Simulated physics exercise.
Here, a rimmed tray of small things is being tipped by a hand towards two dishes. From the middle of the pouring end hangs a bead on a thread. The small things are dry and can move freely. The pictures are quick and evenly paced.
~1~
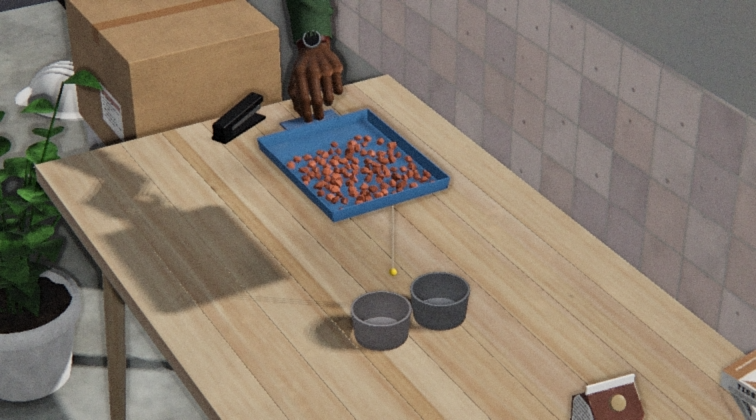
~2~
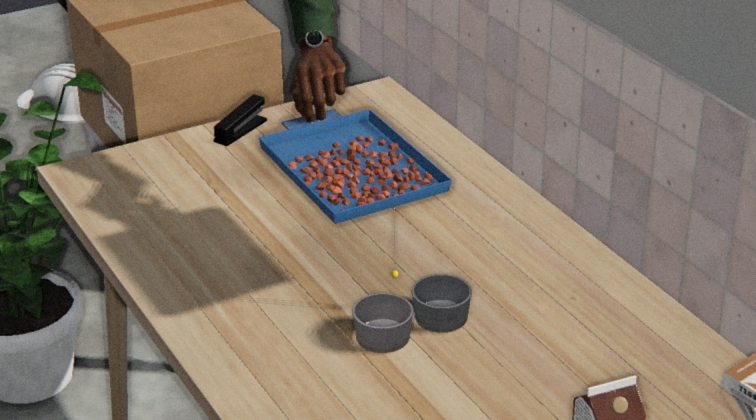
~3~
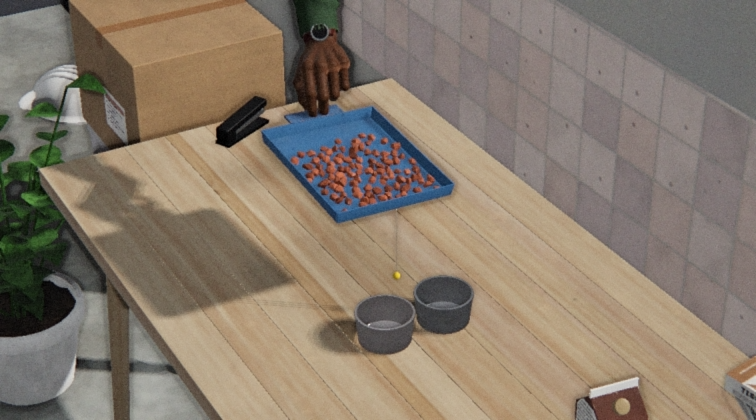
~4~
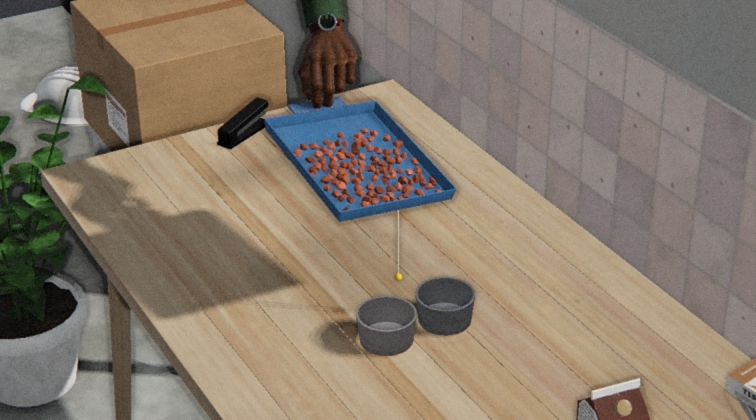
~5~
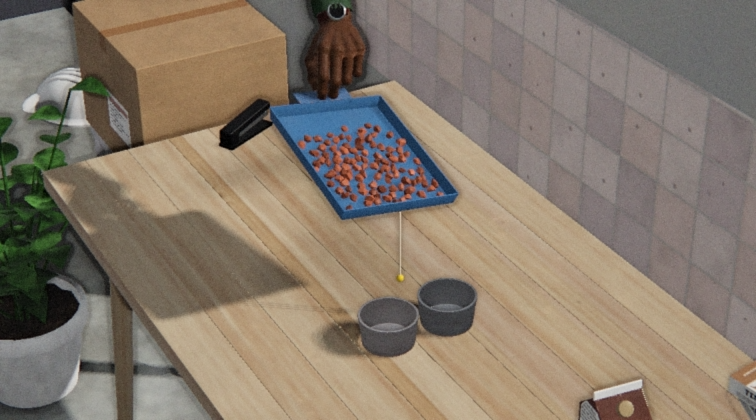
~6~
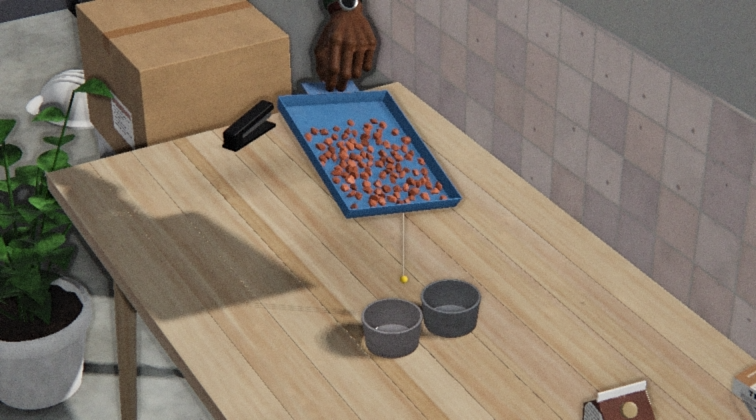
A dark-skinned hand in a green sleeve and wristwatch holds the far end of a blue rimmed tray of reddish-brown bits, above a pale wooden table seen from high up beside a tiled wall. A cardboard box, black stapler and leafy plant sit left, two grey dishes below a hanging yellow bead. The hand gradually raises the tray's far end, tilting it towards the dishes, while the bits barely shift and the view drifts very slightly.
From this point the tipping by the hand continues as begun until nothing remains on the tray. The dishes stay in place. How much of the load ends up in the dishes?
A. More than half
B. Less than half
Less than half.
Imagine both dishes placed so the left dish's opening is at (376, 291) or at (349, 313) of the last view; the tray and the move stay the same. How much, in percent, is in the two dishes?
60 %, then 0 %.
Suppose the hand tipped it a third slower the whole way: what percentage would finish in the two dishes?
About 10 in a hundred.
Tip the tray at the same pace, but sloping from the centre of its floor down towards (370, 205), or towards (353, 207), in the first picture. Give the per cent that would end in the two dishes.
In order, 60 in a hundred and 40 in a hundred.
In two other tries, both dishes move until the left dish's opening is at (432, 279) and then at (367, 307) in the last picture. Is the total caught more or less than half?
Earlier try a majority share, later try a minority share.
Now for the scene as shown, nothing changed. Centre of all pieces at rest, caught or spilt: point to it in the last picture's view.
Near (464, 298), more or less.
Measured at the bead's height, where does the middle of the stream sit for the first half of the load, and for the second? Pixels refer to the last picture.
Half one: (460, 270), half two: (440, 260).
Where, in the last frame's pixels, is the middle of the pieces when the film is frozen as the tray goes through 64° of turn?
About (423, 182).
Soon, tray tipped steeply; all on the tray.
A while on, tray tipped past a quarter turn; about a quarter on the tray; about a quarter in the right dish; about a third outside both; about a quarter in the air.
Towards the end, tray tipped past a quarter turn; about a quarter in the right dish; most outside both.
Finally, tray tipped past a quarter turn; none in the left dish; about a quarter in the right dish; most outside both.
